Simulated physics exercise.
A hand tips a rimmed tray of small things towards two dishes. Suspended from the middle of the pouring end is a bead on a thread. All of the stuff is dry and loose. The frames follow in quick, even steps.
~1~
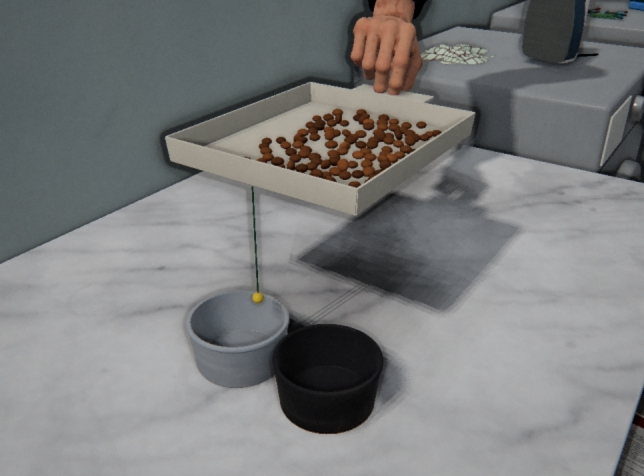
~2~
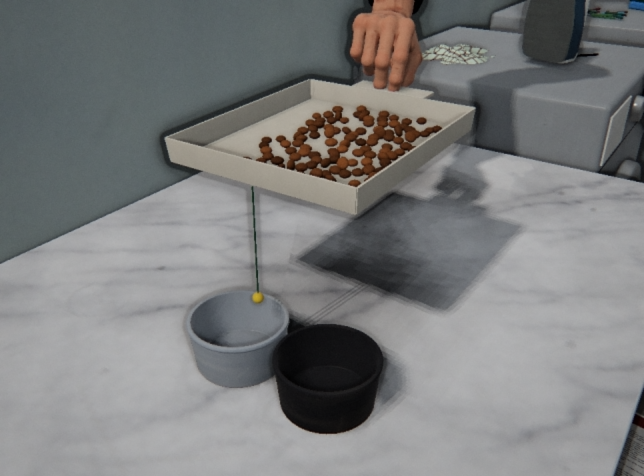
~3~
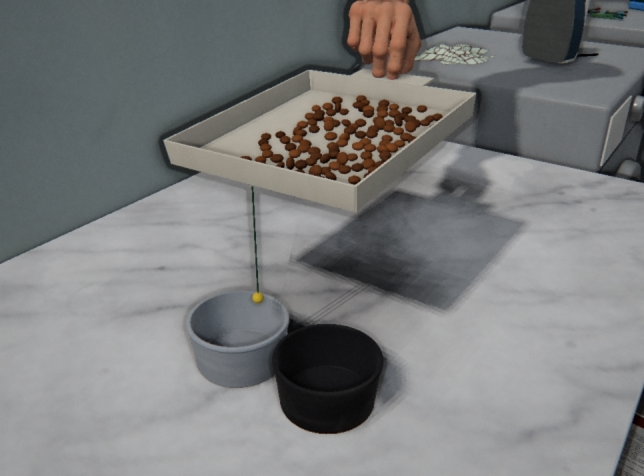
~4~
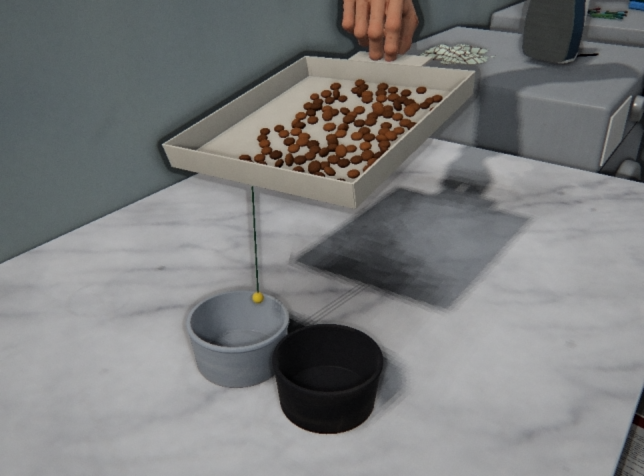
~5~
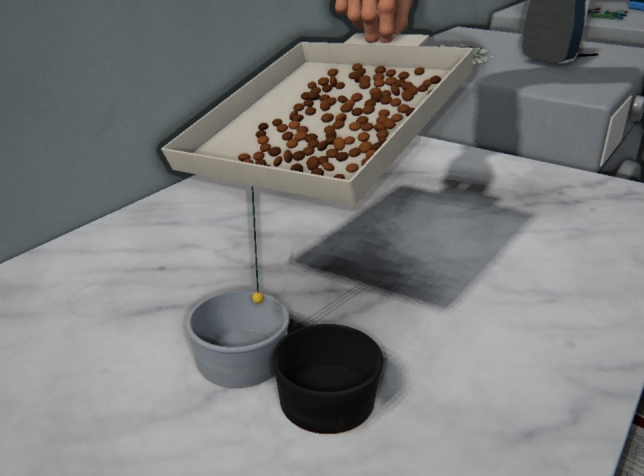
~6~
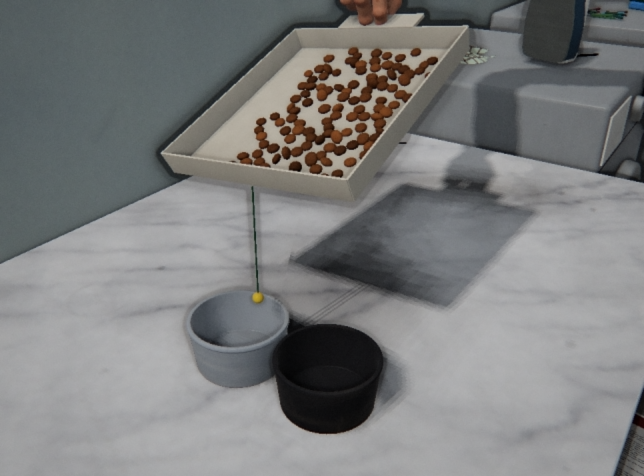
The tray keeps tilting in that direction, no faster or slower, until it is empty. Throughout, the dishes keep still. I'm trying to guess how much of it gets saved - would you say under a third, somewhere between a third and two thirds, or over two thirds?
What lands in the dishes falls short of a third of the load.
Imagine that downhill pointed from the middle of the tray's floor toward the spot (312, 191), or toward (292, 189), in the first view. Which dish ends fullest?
For the first place you'd get the right-placed dish, for the second the right-placed dish.
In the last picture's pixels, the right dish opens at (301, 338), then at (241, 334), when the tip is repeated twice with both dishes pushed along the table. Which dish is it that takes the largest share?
Result 1: The left-hand one; result 2: The left-hand one.
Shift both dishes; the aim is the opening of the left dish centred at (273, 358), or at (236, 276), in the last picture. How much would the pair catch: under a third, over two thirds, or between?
Position 1 - under a third; position 2 - under a third.
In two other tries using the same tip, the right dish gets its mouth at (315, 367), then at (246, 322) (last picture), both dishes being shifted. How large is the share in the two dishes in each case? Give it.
The first try yields 30% and the second yields 80%.
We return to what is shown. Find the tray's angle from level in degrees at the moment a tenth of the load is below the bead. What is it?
I'd say close to 85 degrees.
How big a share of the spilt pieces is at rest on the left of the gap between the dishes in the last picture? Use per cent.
Roughly 100 in a hundred.
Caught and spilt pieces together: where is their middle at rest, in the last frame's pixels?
Around (172, 340).
Just after the last frame, tray tipped steeply; every one on the tray.
A moment on, tray tipped past a quarter turn; roughly half on the tray; just a few in the left dish; roughly a quarter outside both; about a tenth in the air.
Further on, tray tipped past a quarter turn; roughly a quarter in the left dish; the larger part outside both.
When it is over, tray tipped past a quarter turn; not one in the right dish; roughly a quarter in the left dish; the larger part outside both.
